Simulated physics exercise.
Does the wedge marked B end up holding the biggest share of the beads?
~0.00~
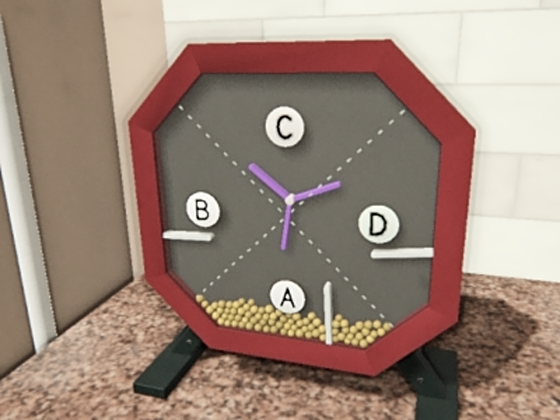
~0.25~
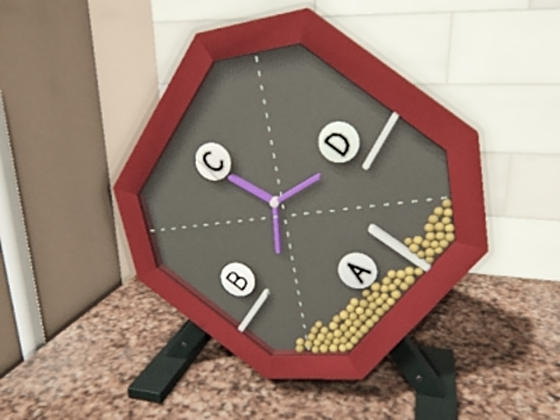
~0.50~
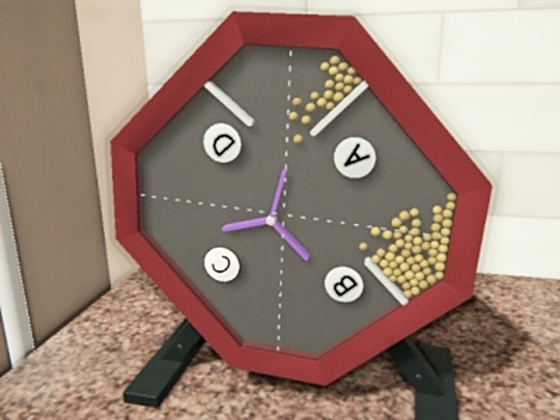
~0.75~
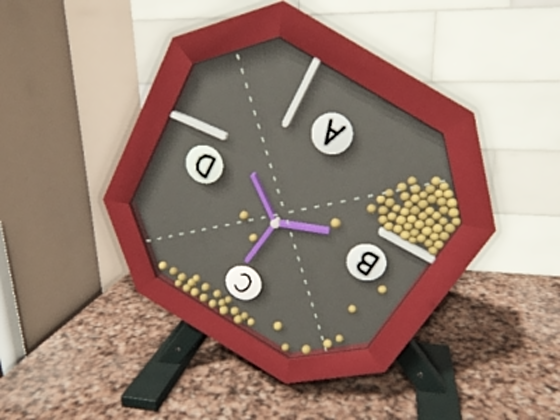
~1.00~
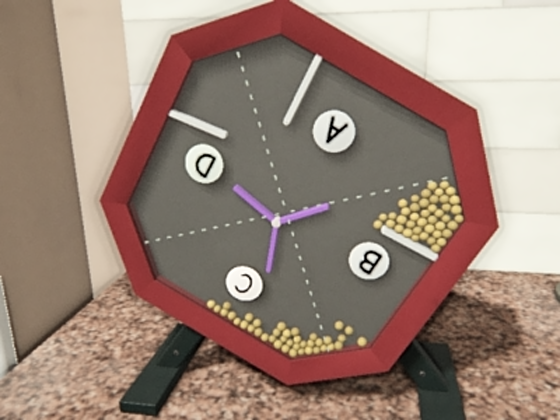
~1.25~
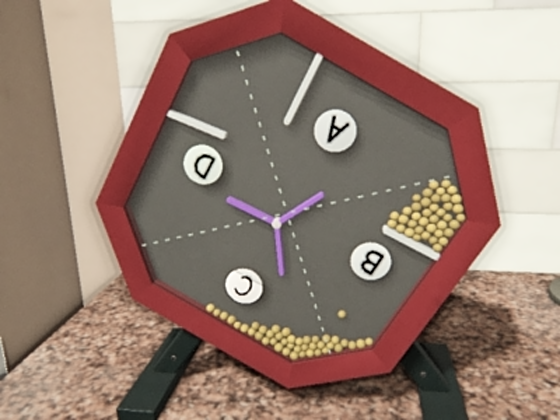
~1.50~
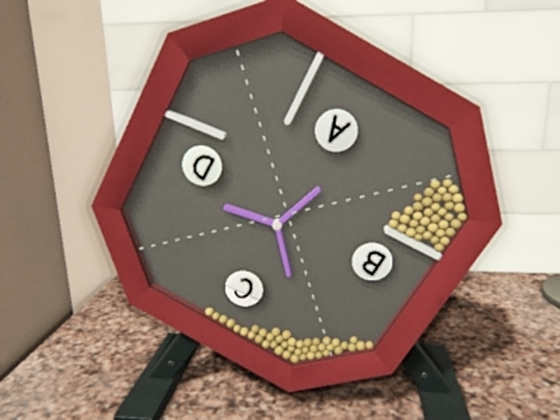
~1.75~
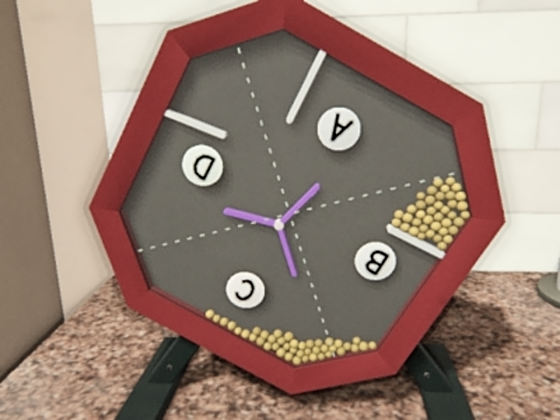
Yes, the biggest share stays piled on the white ledge in the wedge marked B, while the rest lies along the bottom in C.
